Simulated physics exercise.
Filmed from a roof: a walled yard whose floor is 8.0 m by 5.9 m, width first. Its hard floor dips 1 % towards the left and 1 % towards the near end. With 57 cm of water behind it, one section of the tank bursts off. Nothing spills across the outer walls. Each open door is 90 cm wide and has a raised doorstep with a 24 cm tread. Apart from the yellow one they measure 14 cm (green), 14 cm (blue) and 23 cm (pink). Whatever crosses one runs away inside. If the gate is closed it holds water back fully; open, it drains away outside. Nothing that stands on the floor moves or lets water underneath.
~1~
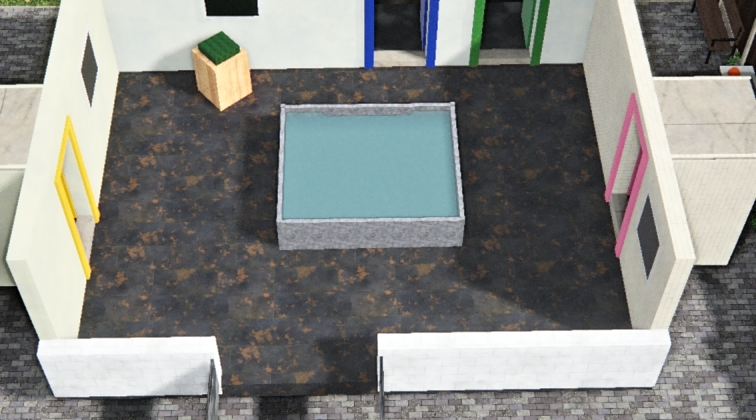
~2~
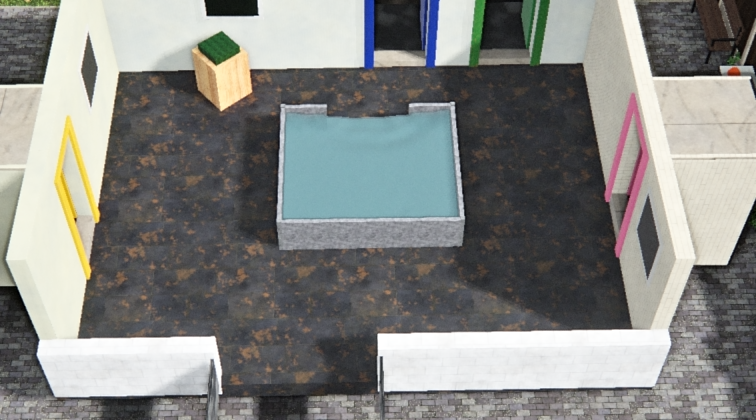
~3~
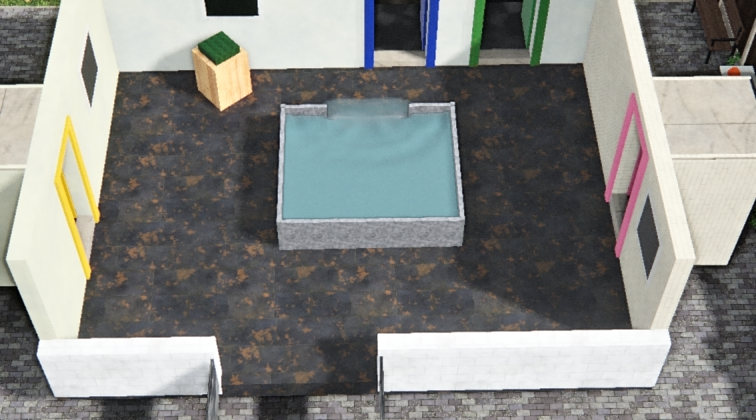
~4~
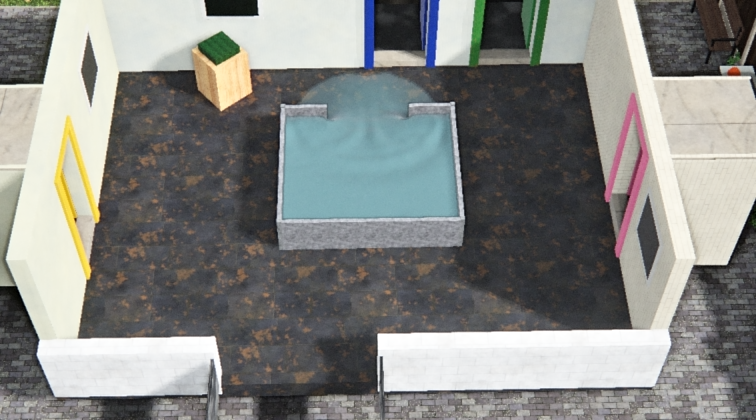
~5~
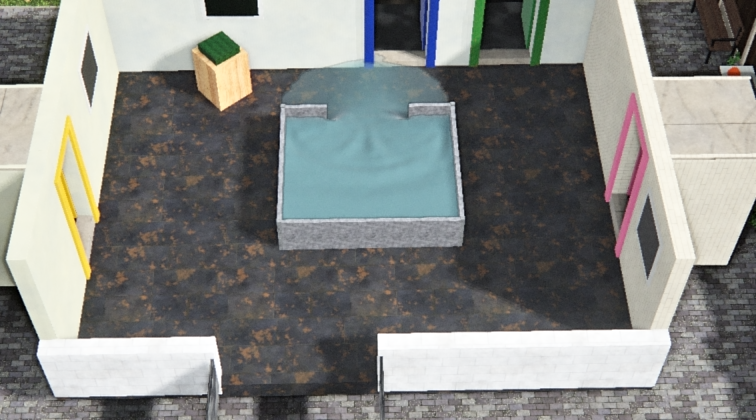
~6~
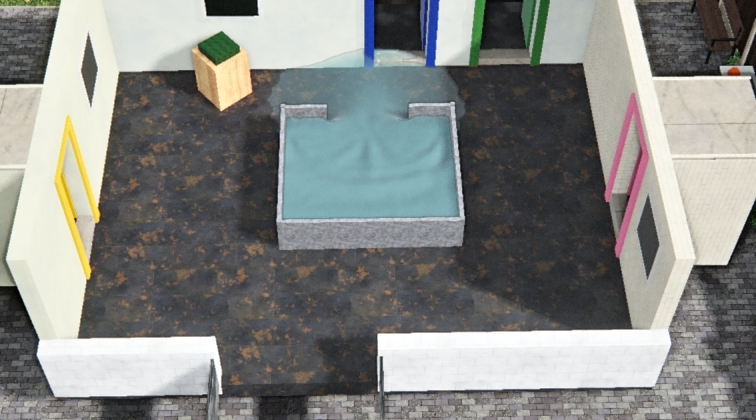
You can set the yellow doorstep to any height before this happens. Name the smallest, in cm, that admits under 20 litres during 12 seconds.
Some 6 cm above the ground.
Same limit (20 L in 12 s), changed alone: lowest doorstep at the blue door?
About 32 cm at blue.
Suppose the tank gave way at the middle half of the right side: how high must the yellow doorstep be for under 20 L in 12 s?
About 9.0 cm.
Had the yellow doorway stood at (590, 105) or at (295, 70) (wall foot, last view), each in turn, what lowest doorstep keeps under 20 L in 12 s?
Roughly 12.0 and 23 cm.
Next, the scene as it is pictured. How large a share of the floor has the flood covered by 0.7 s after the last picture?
Some 10 per cent of it.
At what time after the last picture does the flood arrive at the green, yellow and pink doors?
Arrival: Green 0.6 s, yellow 3.0 s, pink 2.8 s.
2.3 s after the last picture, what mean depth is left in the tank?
Roughly 31 cm on average.
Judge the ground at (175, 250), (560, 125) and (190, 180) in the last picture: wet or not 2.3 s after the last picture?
In turn: Not reached, flooded, wet.
Then, 0.7 s after the last picture water covers 10 % of the floor, deepest (40 cm) near (350, 72); it has not reached the yellow door.
Then, 2.3 s after the last picture water covers 35 % of the floor, deepest (36 cm) near (245, 74); it has not reached the yellow door.
Then, 11.3 s after the last picture water covers 95 % of the floor, deepest (11 cm) near (73, 373); 8 cm at the yellow door, 0 litres in over its 19 cm doorstep.
At the yellow door as built, the water peaked near 9 cm, 9.7 s after the last picture.
Run again over the same 12 s with other heights there, 26 litres in over 5.5 cm, 8 litres over 7 cm. The limit of 20 litres is kept from about 6 cm up.
